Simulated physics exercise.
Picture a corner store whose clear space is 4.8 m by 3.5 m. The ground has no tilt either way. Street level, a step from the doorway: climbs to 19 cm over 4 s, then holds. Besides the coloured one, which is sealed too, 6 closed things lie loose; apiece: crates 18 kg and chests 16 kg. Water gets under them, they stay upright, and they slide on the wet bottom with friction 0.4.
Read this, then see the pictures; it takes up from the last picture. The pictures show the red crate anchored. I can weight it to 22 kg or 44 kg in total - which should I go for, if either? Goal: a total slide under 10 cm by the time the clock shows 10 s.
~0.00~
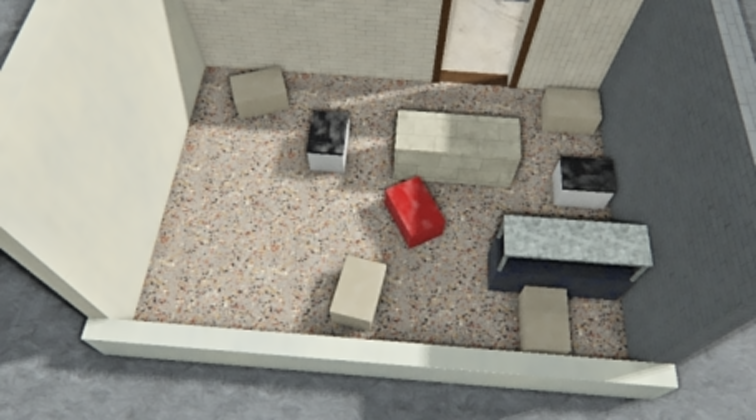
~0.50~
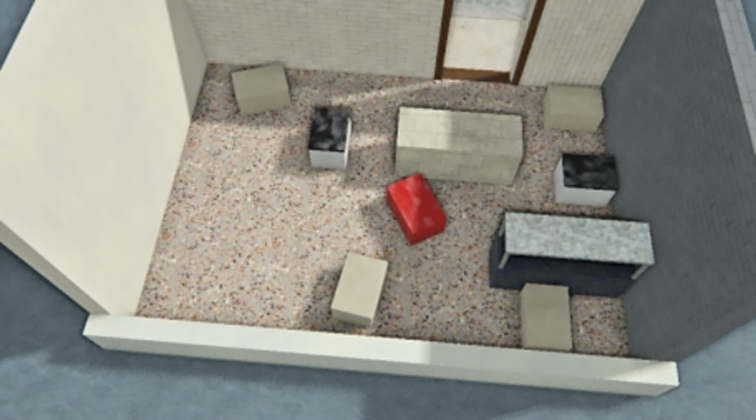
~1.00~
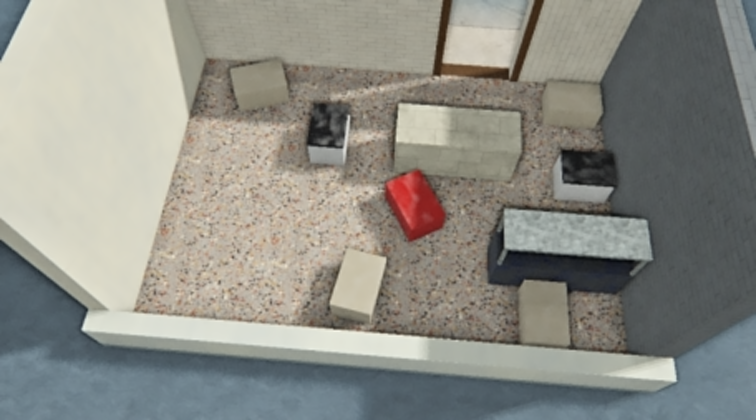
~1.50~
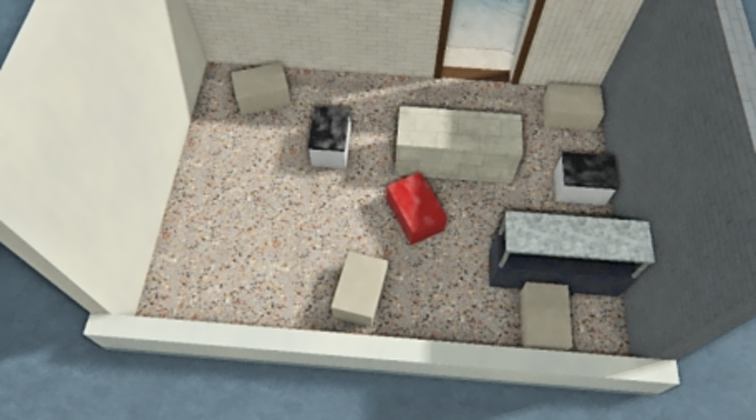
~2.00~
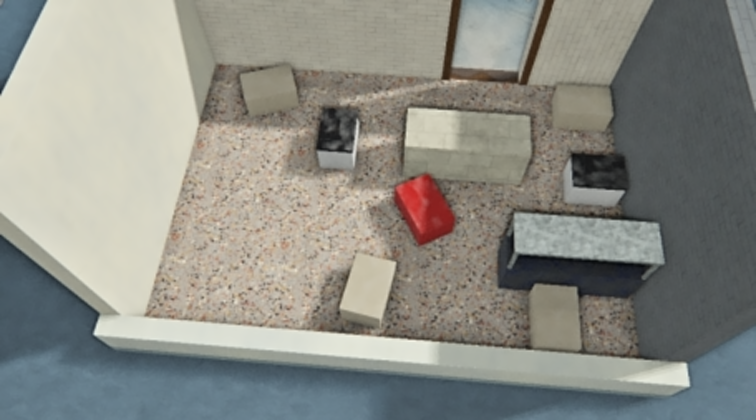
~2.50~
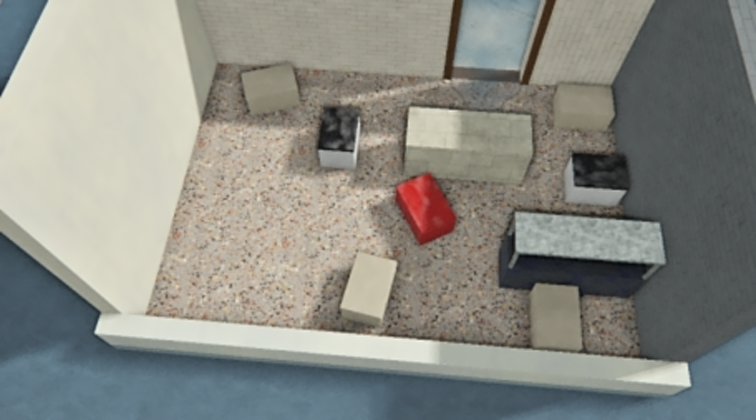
22 kg will do.
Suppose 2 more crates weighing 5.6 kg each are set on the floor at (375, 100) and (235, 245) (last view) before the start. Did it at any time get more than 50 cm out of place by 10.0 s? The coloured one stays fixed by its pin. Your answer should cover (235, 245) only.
Note: Stays within it.
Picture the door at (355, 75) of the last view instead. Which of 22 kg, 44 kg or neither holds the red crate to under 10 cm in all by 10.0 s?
Answer: The lower mass works.
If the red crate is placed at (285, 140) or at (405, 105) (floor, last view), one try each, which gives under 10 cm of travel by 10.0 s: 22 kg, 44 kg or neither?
For the first spot the lighter suffices, for the second only the heavier suffices.
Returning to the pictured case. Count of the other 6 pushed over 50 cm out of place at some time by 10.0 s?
1.
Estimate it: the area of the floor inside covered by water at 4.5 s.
Roughly 3.0 m2 of it is wet.
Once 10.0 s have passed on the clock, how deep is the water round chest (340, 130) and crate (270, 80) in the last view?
About 3 and 6 cm.
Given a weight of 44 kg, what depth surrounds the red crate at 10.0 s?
Something like 4 centimetres.
After 3.5 s the red crate would be 0 cm from its start with 22 kg and 0 cm from its start with 44 kg; 0 cm of water round it then.
After 4.5 s the red crate would be 0 cm from its start with 22 kg and 0 cm from its start with 44 kg; 0 cm of water round it then.
After 7.0 s the red crate would be 0 cm from its start with 22 kg and 0 cm from its start with 44 kg; 2 cm of water round it then.
After 10.0 s the red crate would be 0 cm from its start with 22 kg and 0 cm from its start with 44 kg; 4 cm of water round it then.
